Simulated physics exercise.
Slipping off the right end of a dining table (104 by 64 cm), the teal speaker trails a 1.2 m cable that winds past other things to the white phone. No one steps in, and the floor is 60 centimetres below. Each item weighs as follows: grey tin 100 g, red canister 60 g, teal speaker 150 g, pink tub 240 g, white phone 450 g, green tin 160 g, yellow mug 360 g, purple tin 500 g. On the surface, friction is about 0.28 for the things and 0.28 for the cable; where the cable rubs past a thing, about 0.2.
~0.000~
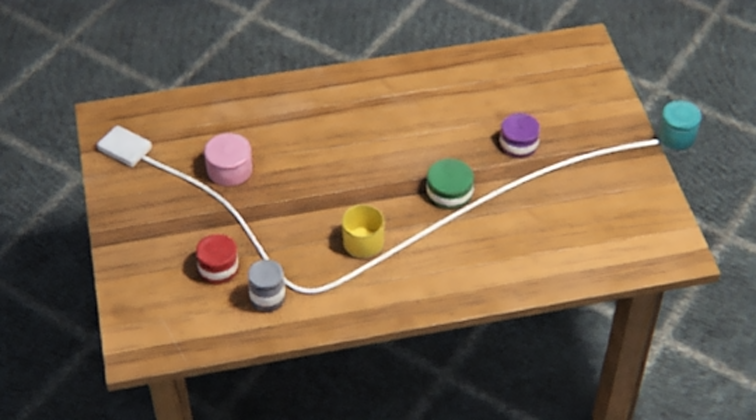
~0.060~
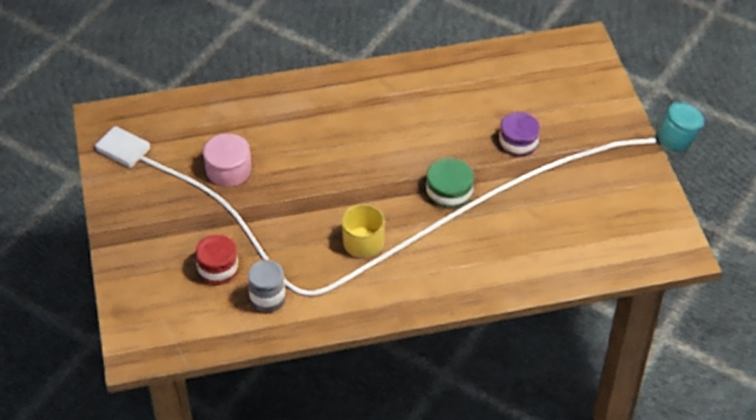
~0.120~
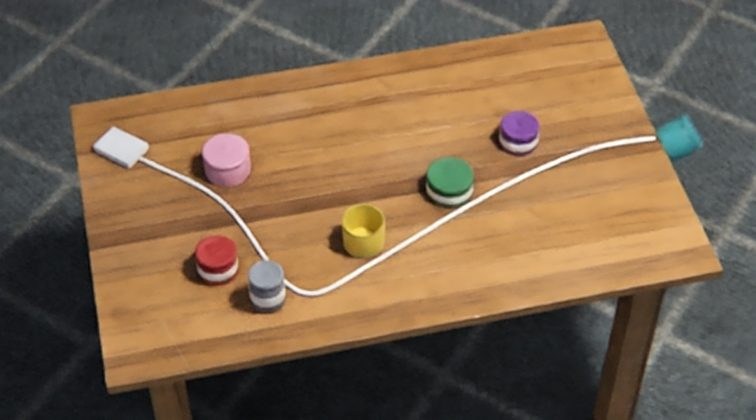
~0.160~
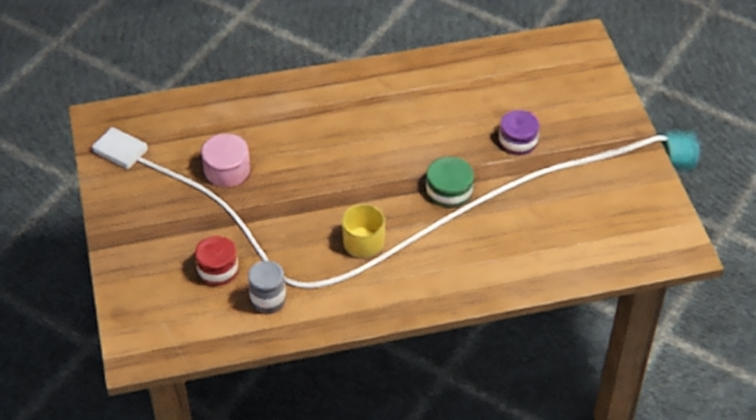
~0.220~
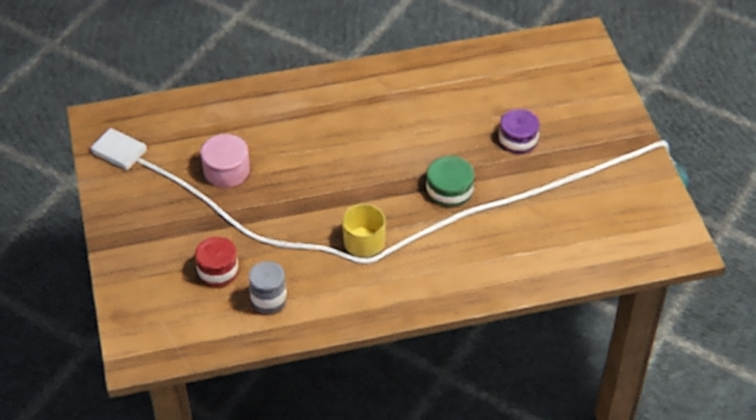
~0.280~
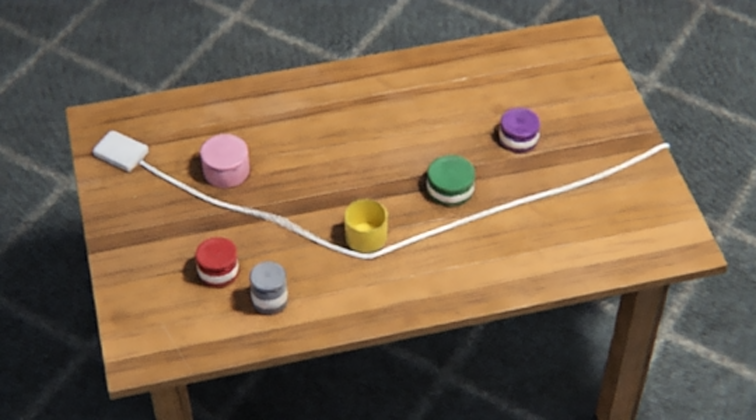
A wooden table stands on a dark tiled floor marked with pale lines, seen from above at an angle by a camera that barely shifts. A white cable links a small white device at left to a teal cylinder at the right edge, among pink, red, grey, yellow, green and purple containers. The teal object tips over the edge and drops from view, pulling the cable straighter against the yellow mug.
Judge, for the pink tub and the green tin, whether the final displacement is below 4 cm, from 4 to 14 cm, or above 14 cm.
The pink tub will scarcely budge; the green tin will scarcely budge.
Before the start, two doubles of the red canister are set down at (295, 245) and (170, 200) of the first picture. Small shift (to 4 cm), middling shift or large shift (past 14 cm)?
Big, then slight.
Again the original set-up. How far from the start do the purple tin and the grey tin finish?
Purple tin roughly 0 cm, grey tin roughly 0 cm.
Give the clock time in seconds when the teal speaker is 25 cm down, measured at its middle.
Clock time: Not at all.
At 0.5 s, the cable's tail end at (147, 164); teal speaker over the edge, yellow mug 4 cm off its start, white phone 2 cm off its start.
At 0.7 s, the cable's tail end at (150, 165); teal speaker over the edge, yellow mug 5 cm off its start, white phone 2 cm off its start.
At 1.0 s, the cable's tail end at (150, 165); yellow mug 5 cm off its start at (369, 197), teal speaker over the edge, white phone 2 cm off its start at (129, 152).
At 1.2 s, the cable's tail end at (150, 165); teal speaker over the edge, yellow mug 5 cm off its start, white phone 2 cm off its start.
At 2.4 s, the cable's tail end at (150, 165); green tin 0 cm off its start at (451, 172), pink tub 0 cm off its start at (224, 151), teal speaker over the edge, yellow mug 5 cm off its start at (369, 197).
